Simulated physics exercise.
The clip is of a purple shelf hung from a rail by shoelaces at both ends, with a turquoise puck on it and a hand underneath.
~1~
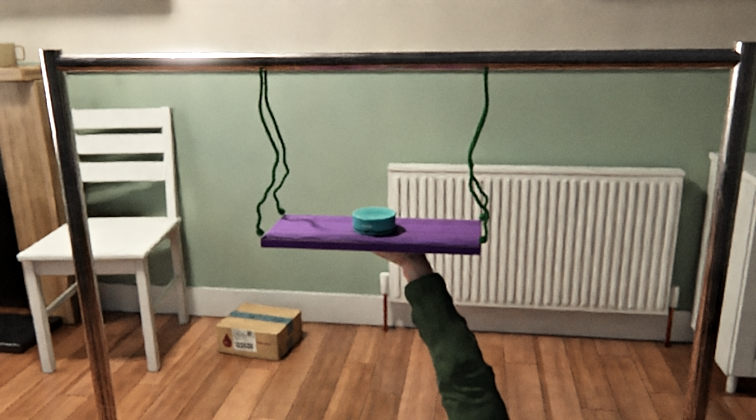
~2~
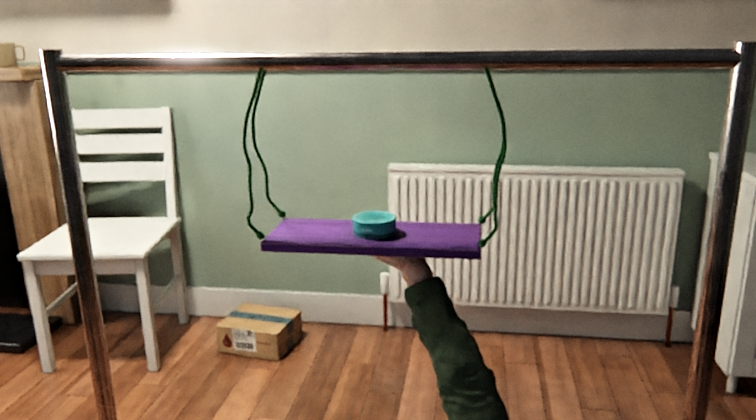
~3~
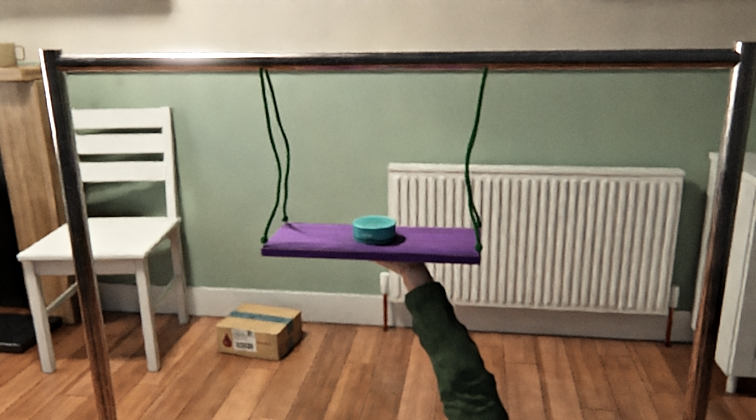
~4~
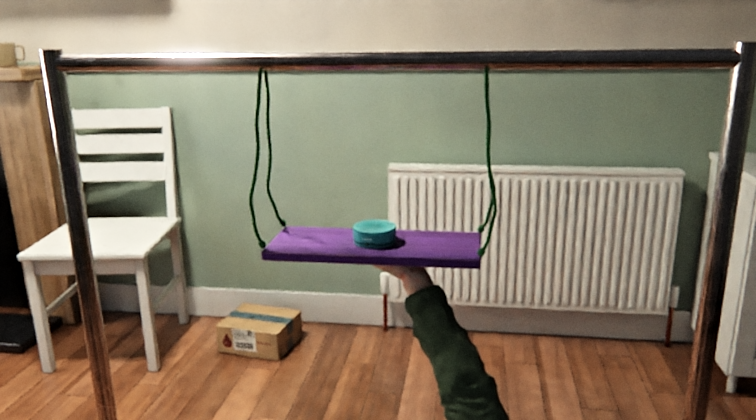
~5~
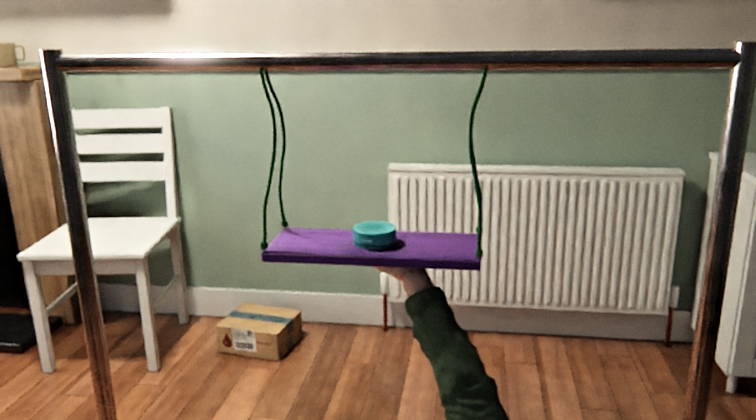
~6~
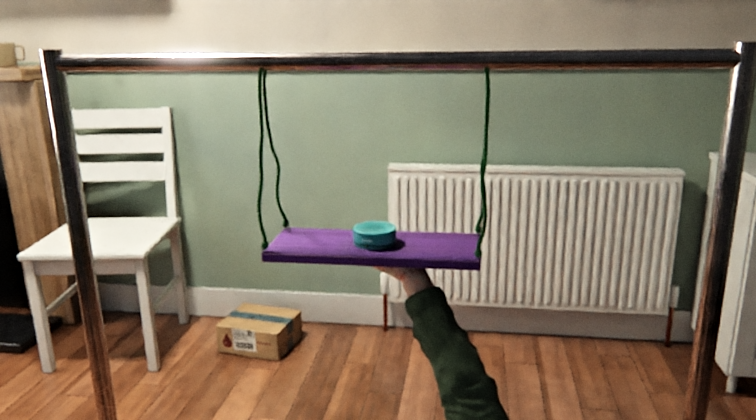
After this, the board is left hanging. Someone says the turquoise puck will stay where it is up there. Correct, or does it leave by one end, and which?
Correct.
Then, 0.34 s after the last picture, board level; puck on the board near (375, 237).
Then, 0.80 s after the last picture, board level; puck on the board near (375, 238).
At rest, board level; puck on the board near (375, 238). The turquoise puck keeps its place.
